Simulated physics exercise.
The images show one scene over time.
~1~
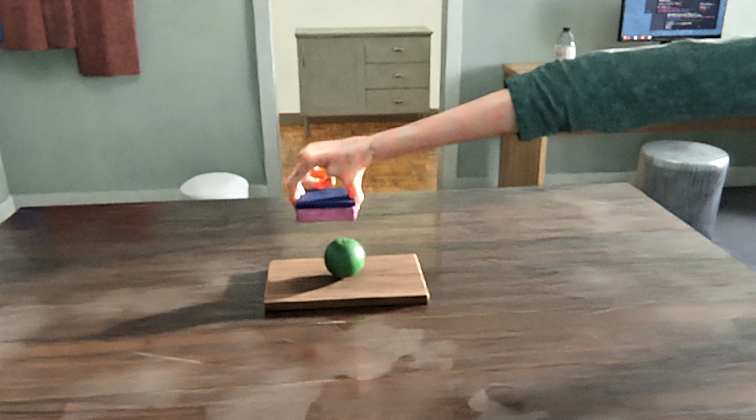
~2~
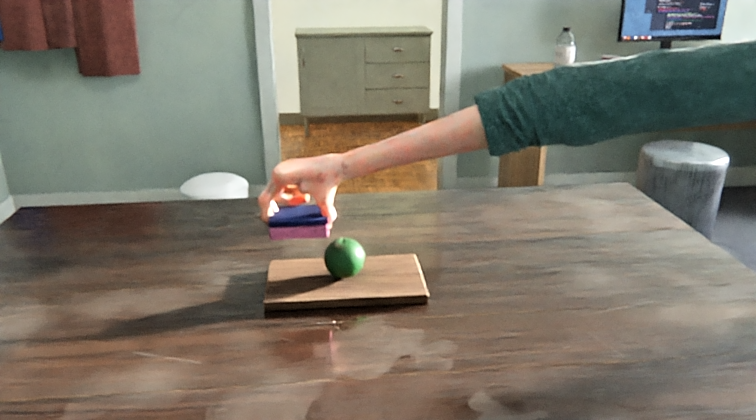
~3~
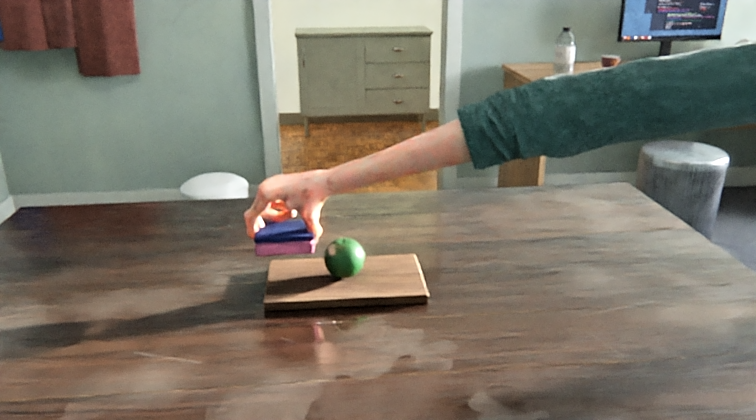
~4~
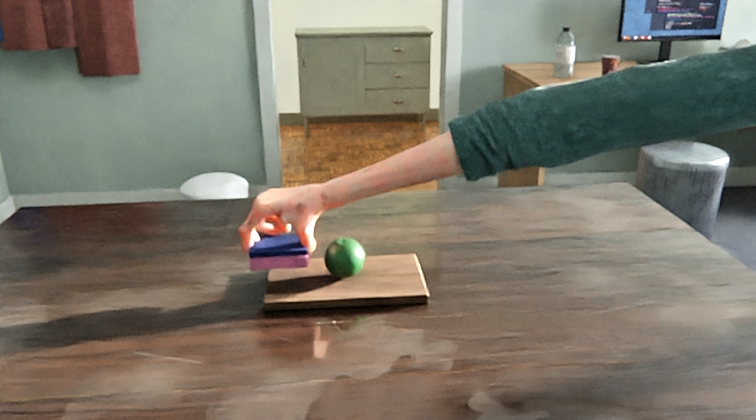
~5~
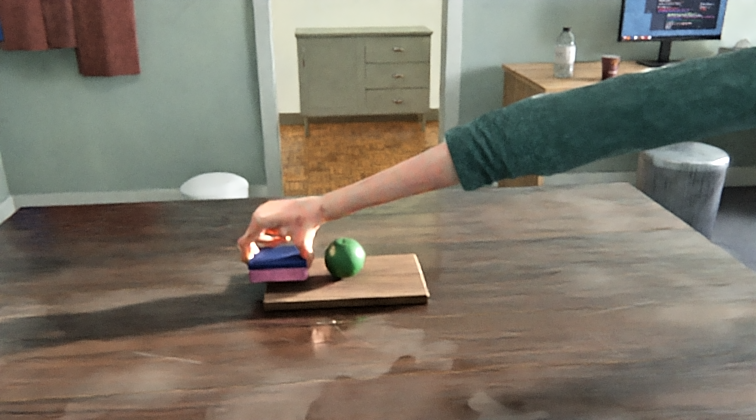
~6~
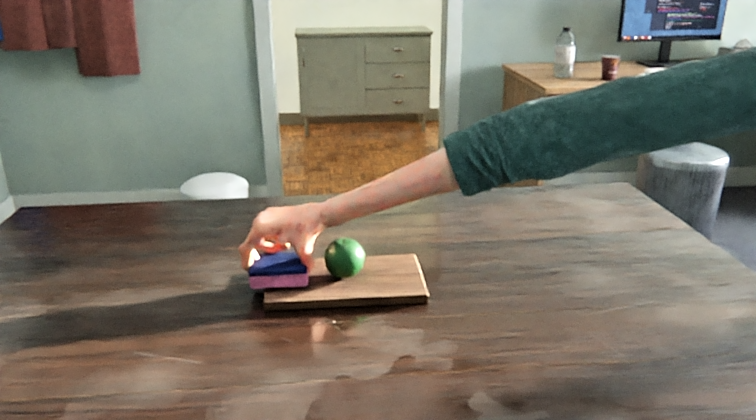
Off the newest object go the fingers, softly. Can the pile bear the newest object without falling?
Stable.
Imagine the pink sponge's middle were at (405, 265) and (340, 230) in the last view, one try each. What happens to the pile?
In the first case it keeps its balance; in the second case it comes apart.
Then, 0.20 s on from there, no change.
Then, 0.50 s on from there, pink sponge resting near (280, 271).
In the end, all 3 unmoved. At the end, from the last picture's camera, pink sponge near (280, 271). The pile holds.
